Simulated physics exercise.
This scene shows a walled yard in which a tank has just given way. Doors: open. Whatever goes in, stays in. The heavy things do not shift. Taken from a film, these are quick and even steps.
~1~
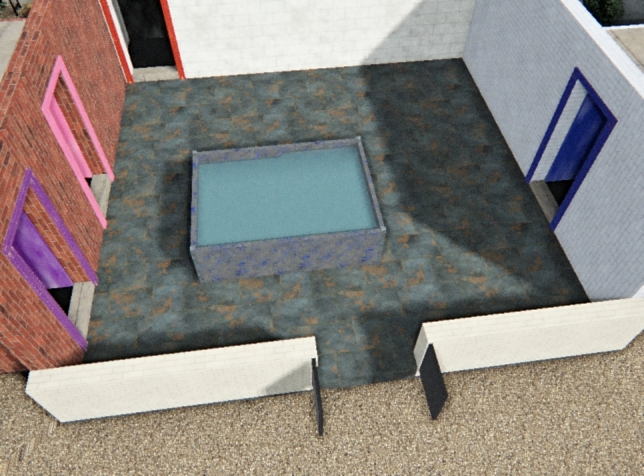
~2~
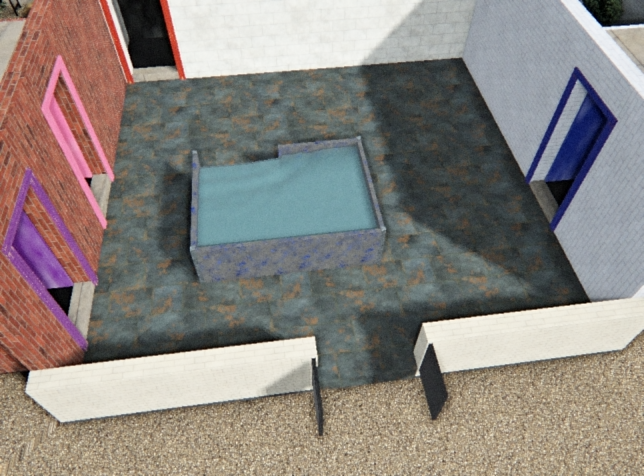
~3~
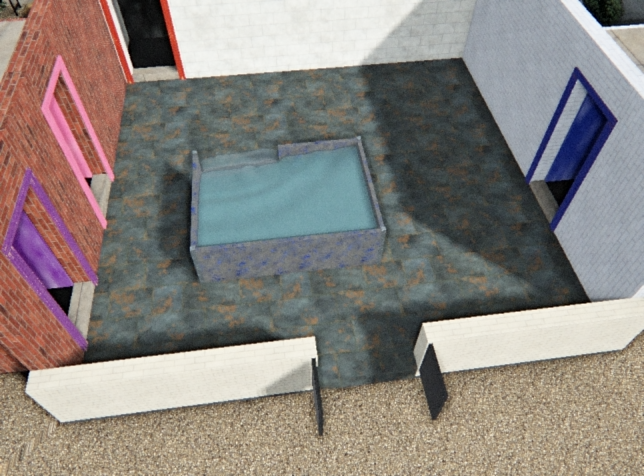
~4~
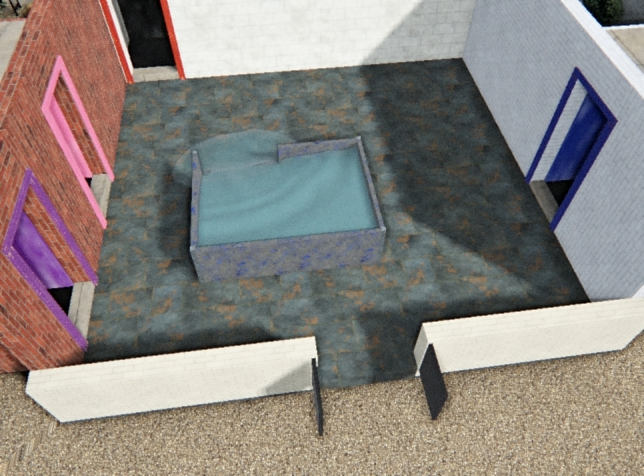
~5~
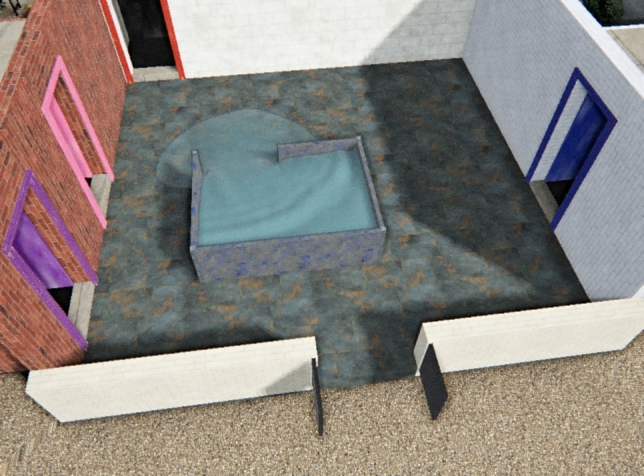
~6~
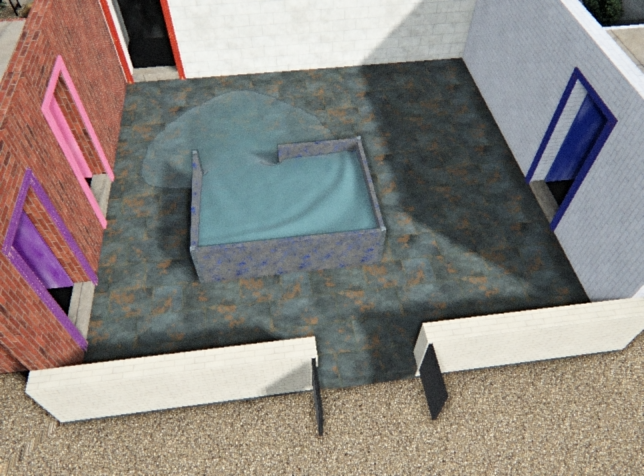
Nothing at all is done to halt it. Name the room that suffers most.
Red.
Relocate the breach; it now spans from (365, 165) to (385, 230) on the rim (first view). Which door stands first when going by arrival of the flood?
First comes the blue-painted one.
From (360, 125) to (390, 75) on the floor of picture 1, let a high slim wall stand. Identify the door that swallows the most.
Result: The one in red.
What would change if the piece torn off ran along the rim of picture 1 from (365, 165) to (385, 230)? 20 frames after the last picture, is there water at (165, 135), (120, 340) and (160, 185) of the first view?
Going through them in turn, I'd say spared, spared and spared.
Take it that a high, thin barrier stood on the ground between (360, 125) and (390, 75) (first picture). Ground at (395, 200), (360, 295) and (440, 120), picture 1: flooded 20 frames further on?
Taking the three spots in turn: Spared, spared, spared.
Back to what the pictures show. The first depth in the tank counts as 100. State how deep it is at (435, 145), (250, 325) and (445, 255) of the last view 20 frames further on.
At the three places, in the order asked: Around 0, 0 and 0 per cent.
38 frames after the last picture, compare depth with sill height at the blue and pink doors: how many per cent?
About 50 %, then 40 %.
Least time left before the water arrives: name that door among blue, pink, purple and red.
That'd be the red-painted one, I think.
A moment on, water covers 25 % of the floor; purple door not reached, red door wet at the sill, nothing in, pink door not reached, blue door not reached.
Next, water covers 30 % of the floor; purple door not reached, red door some in, pink door not reached, blue door not reached.
Then, water covers 40 % of the floor; purple door not reached, red door a lot in, pink door wet at the sill, nothing in, blue door not reached.
Later, water covers 75 % of the floor; purple door wet at the sill, nothing in, red door a lot in, pink door wet at the sill, nothing in, blue door wet at the sill, nothing in.
In the end, water covers 95 % of the floor; purple door wet at the sill, nothing in, red door a lot in, pink door wet at the sill, nothing in, blue door wet at the sill, nothing in; the red door has let in the most.
